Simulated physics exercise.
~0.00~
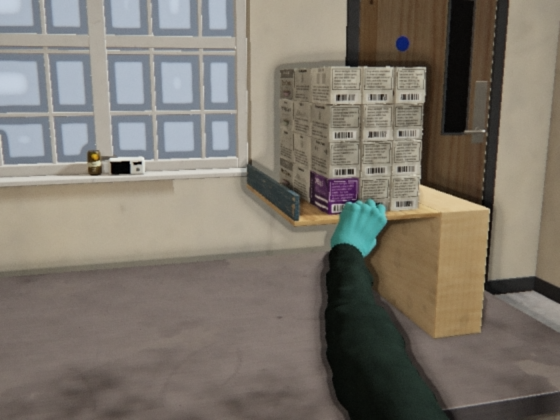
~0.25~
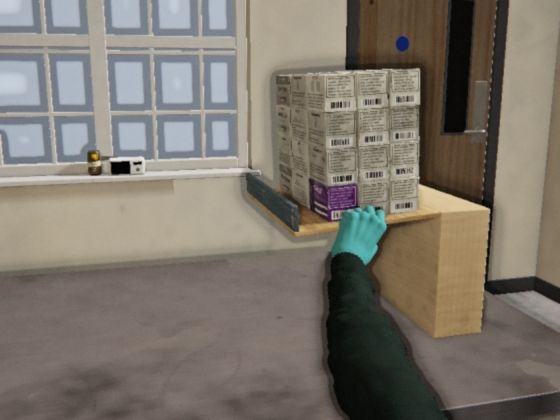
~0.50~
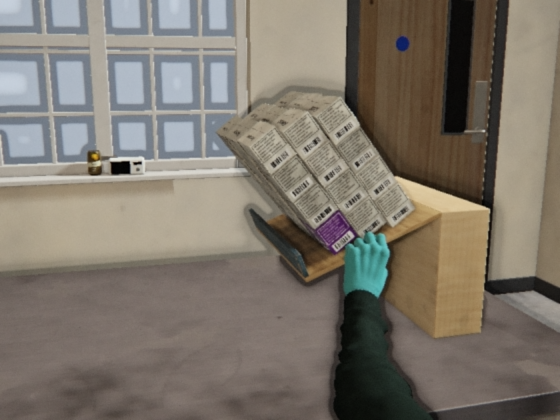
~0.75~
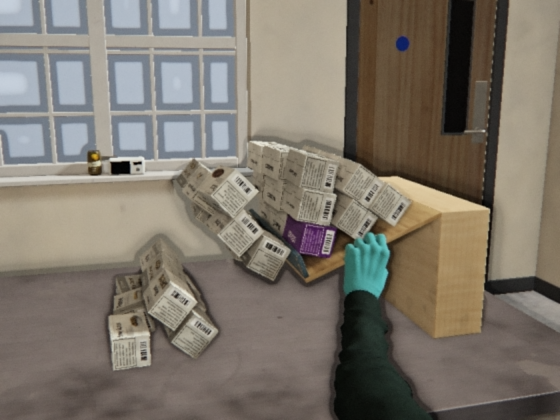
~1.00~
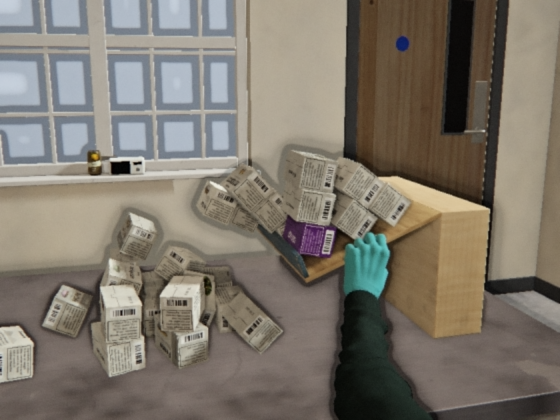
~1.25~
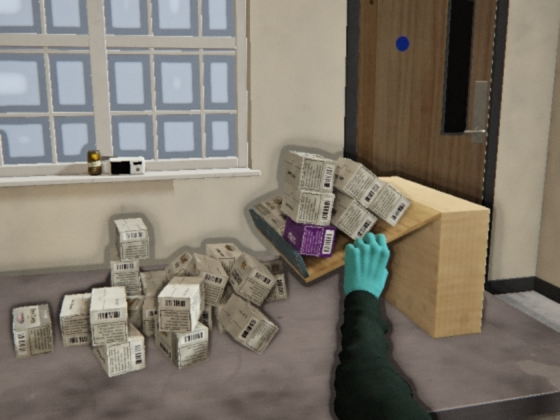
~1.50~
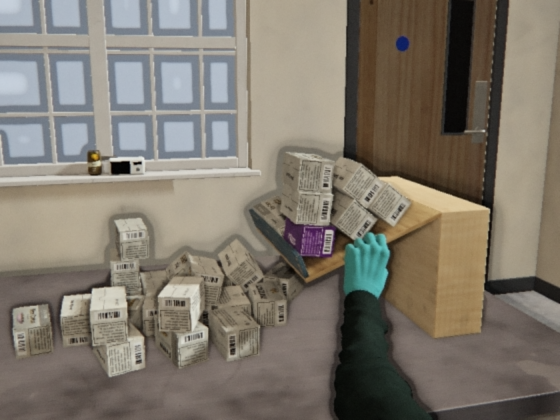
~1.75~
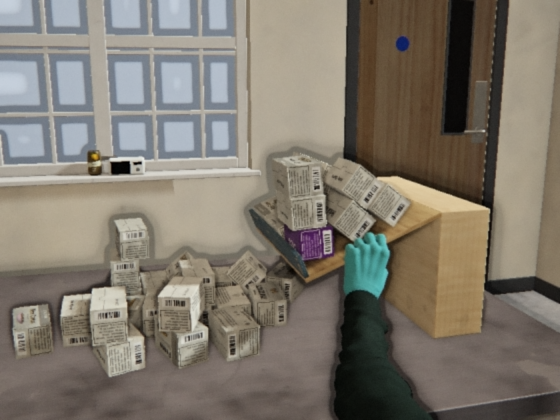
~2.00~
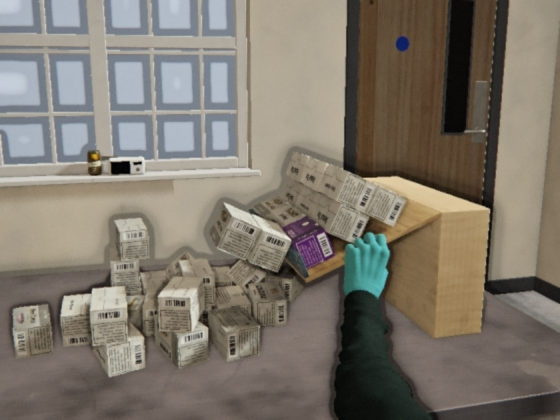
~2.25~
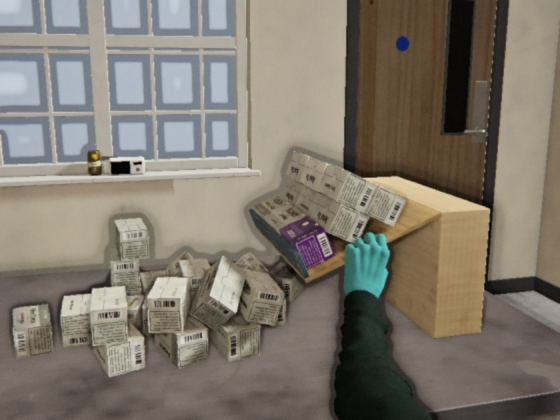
A dark-sleeved arm in a teal glove reaches up from the bottom of a room, seen from a fixed view facing a paned window on the left and a brown door on the right. Its hand is at the edge of a wooden tray beside a pale wood block, stacked with pale printed packets and one purple one. The tray dips toward the left and the whole stack leans. Packets spill over the lip and tumble into a heap on the grey floor. More slide off later, while the purple packet stays on the tilted tray, tipped over among those remaining.
